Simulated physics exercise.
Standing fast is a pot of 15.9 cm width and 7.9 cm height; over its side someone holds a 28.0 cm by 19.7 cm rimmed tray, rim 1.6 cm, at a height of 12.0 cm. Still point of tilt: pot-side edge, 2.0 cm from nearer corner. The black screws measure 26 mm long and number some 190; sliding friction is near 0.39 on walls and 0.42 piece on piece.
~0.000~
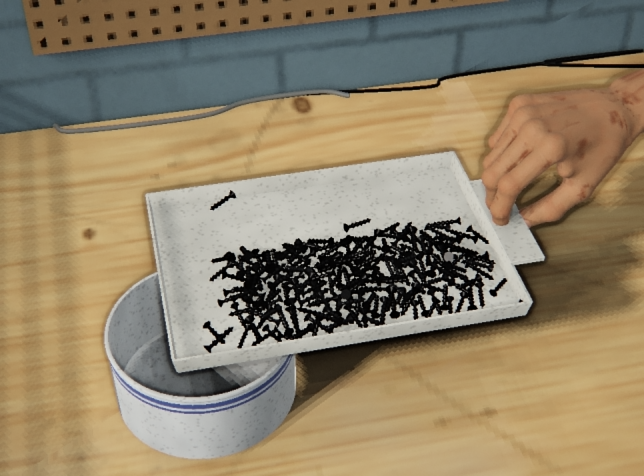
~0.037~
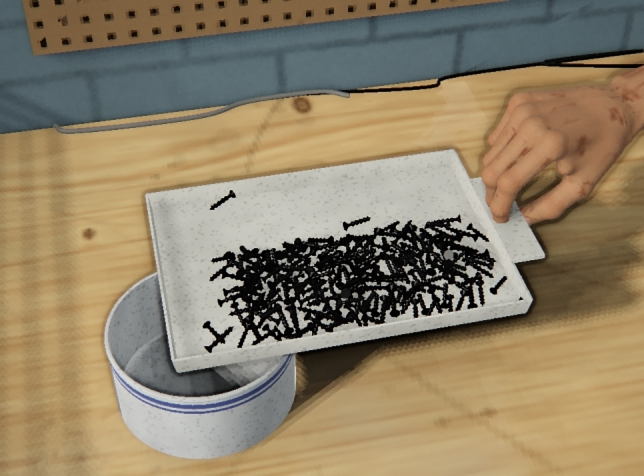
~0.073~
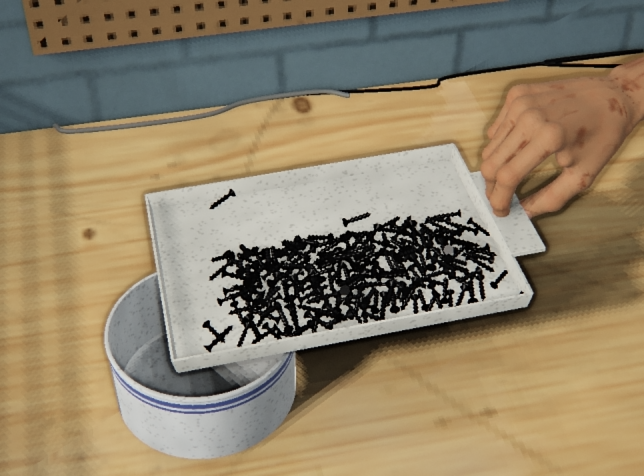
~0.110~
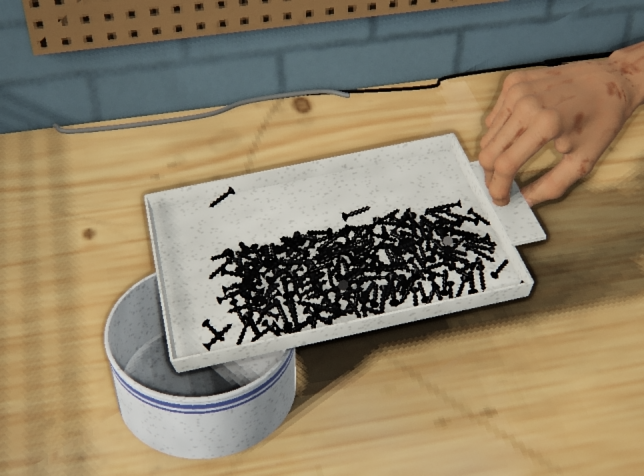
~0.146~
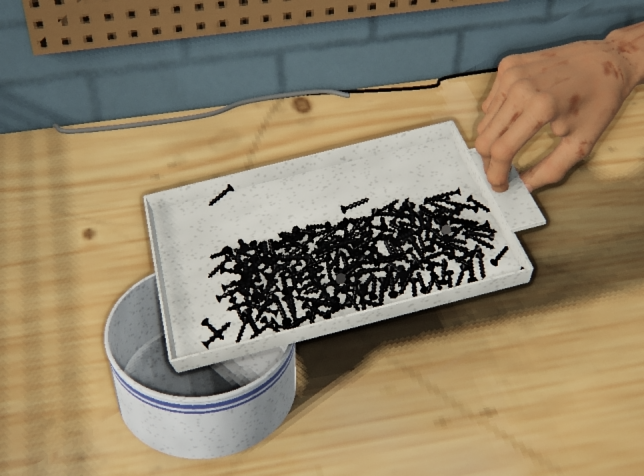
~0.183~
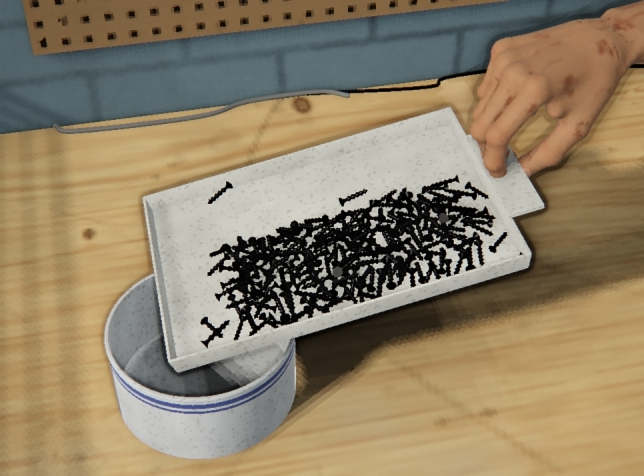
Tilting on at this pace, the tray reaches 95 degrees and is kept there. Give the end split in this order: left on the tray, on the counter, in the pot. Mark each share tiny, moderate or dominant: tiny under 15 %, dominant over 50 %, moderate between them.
Tray: Tiny, counter: Dominant, pot: Moderate.
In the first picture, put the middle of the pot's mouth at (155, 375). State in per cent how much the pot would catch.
I'd expect near 70 per cent.
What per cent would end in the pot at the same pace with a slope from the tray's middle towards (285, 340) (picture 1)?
The share would be about 0 percent.
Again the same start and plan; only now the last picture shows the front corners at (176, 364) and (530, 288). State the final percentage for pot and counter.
That works out as pot 0 and counter 100.
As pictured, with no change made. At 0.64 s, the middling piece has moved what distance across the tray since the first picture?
By then it sits near 11 cm from where it began.
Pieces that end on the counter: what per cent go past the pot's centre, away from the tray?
Some 100 per cent.
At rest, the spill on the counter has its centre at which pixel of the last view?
(67, 404).
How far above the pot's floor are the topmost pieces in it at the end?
Around 2.5 cm above the floor.
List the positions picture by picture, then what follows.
Tray tilt 0 degrees, front corners at (176, 358) and (528, 300); middle of the pieces at (347, 278); pot at (201, 326), in the first picture.
Tray tilt 1 degrees, front corners at (176, 358) and (528, 298); middle of the pieces at (347, 277), in the second picture.
Tray tilt 2 degrees, front corners at (175, 358) and (528, 291); middle of the pieces at (347, 274), in the third picture.
Tray tilt 4 degrees, front corners at (175, 358) and (529, 281), lowest corner left back; middle of the pieces at (347, 268), in the fourth picture.
Tray tilt 8 degrees, front corners at (173, 358) and (528, 267), lowest corner left back; middle of the pieces at (346, 262), in the fifth picture.
Tray tilt 11 degrees, front corners at (172, 358) and (526, 252), lowest corner left back; middle of the pieces at (344, 254); pot at (201, 326). Its pace works out near 90 degrees a second, in the sixth picture.
After 0.64 s, tilt 51 degrees; the tray holds 100 %, the pot 0 %.
Then, at 0.94 s, tilt 78 degrees; the tray holds 25 %, the pot 20 %.
Then, at 1.35 s, tilt 95 degrees; the tray holds 0 %, the pot 40 %.
In the end, at 2.3 s, tray 0 %, counter 60 %, pot 40 %.
